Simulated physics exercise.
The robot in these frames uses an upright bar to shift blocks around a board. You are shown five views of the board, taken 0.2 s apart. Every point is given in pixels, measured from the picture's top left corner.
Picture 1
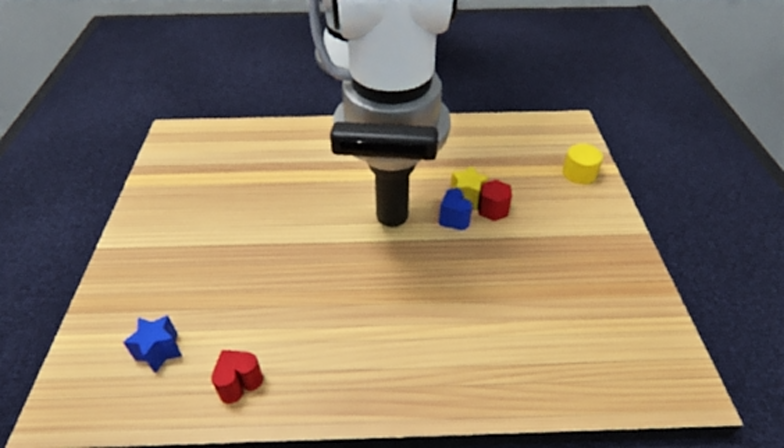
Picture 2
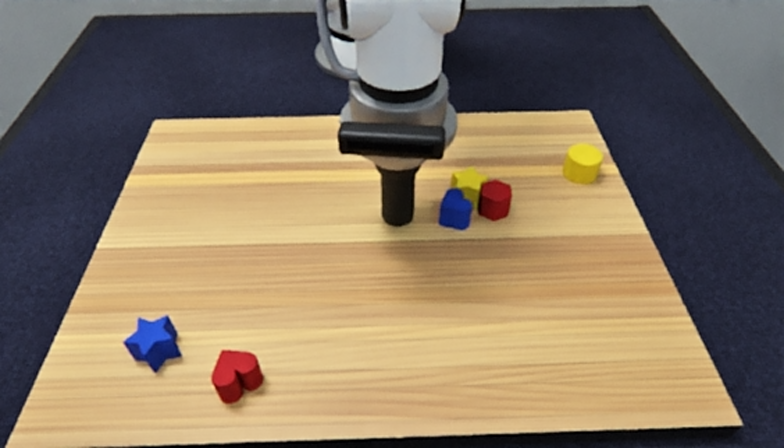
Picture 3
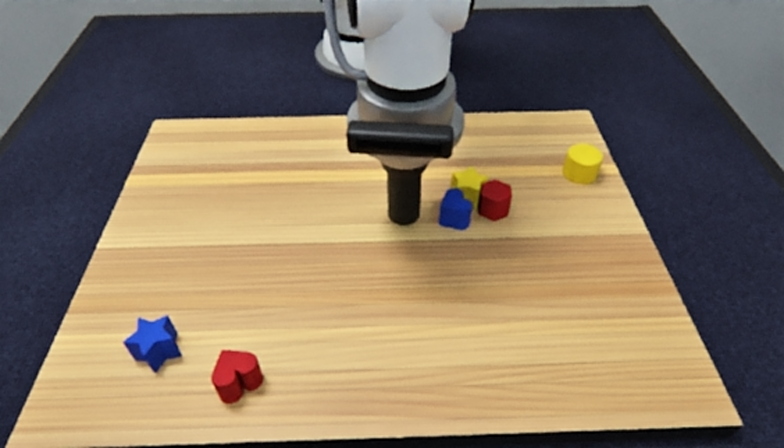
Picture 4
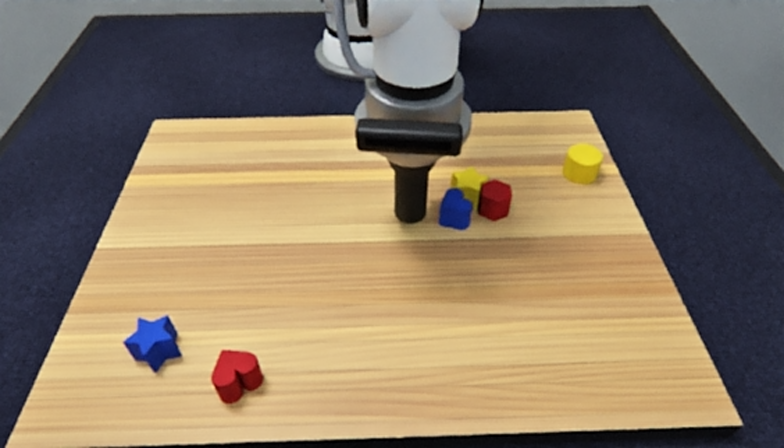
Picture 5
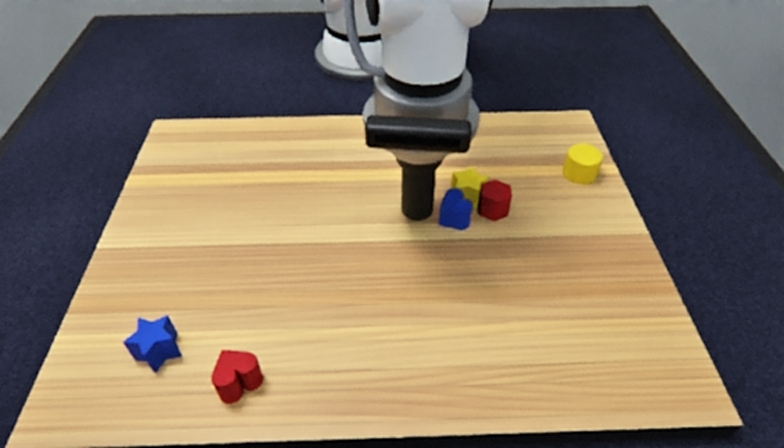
A robot arm holding an upright dark bar slid slowly a short way right across a wooden board, drawing closer to a cluster of blue, yellow and red blocks, while all the blocks stayed still.
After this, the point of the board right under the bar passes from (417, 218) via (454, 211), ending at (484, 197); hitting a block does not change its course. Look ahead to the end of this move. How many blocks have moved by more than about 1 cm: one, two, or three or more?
It shifts three blocks or more.
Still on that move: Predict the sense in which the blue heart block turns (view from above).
That block twists clockwise.
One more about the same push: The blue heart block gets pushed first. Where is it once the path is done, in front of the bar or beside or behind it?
It slides aside on the way.
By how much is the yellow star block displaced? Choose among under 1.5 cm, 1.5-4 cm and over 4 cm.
Once the path is done, the yellow star block lies more than 4 cm from its present place.
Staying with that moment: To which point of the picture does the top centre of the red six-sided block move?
Most likely (519, 190).
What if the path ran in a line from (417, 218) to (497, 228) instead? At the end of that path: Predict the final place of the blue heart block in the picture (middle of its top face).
I'd guess (529, 201).
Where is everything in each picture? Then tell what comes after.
Bar tip at (392, 216); block tops, blue heart block at (456, 199); yellow star block at (470, 178); red six-sided block at (497, 190), in the first picture.
Bar at (398, 215); blocks unchanged, in the second picture.
Bar at (404, 214); blocks unchanged, in the third picture.
Bar at (410, 212); blocks unchanged, in the fourth picture.
Bar at (417, 210); blue heart block at (456, 199); yellow star block at (470, 178); red six-sided block at (497, 190), in the fifth picture.
The first path, step by step. Halfway along, bar at (455, 203); blue heart block at (484, 199); yellow star block at (478, 173), turned 10° anticlockwise; red six-sided block at (508, 189).
At the end, bar at (485, 189); blue heart block at (494, 201), turned 30° clockwise; yellow star block at (496, 160), turned 60° anticlockwise; red six-sided block at (519, 190), turned 25° anticlockwise.
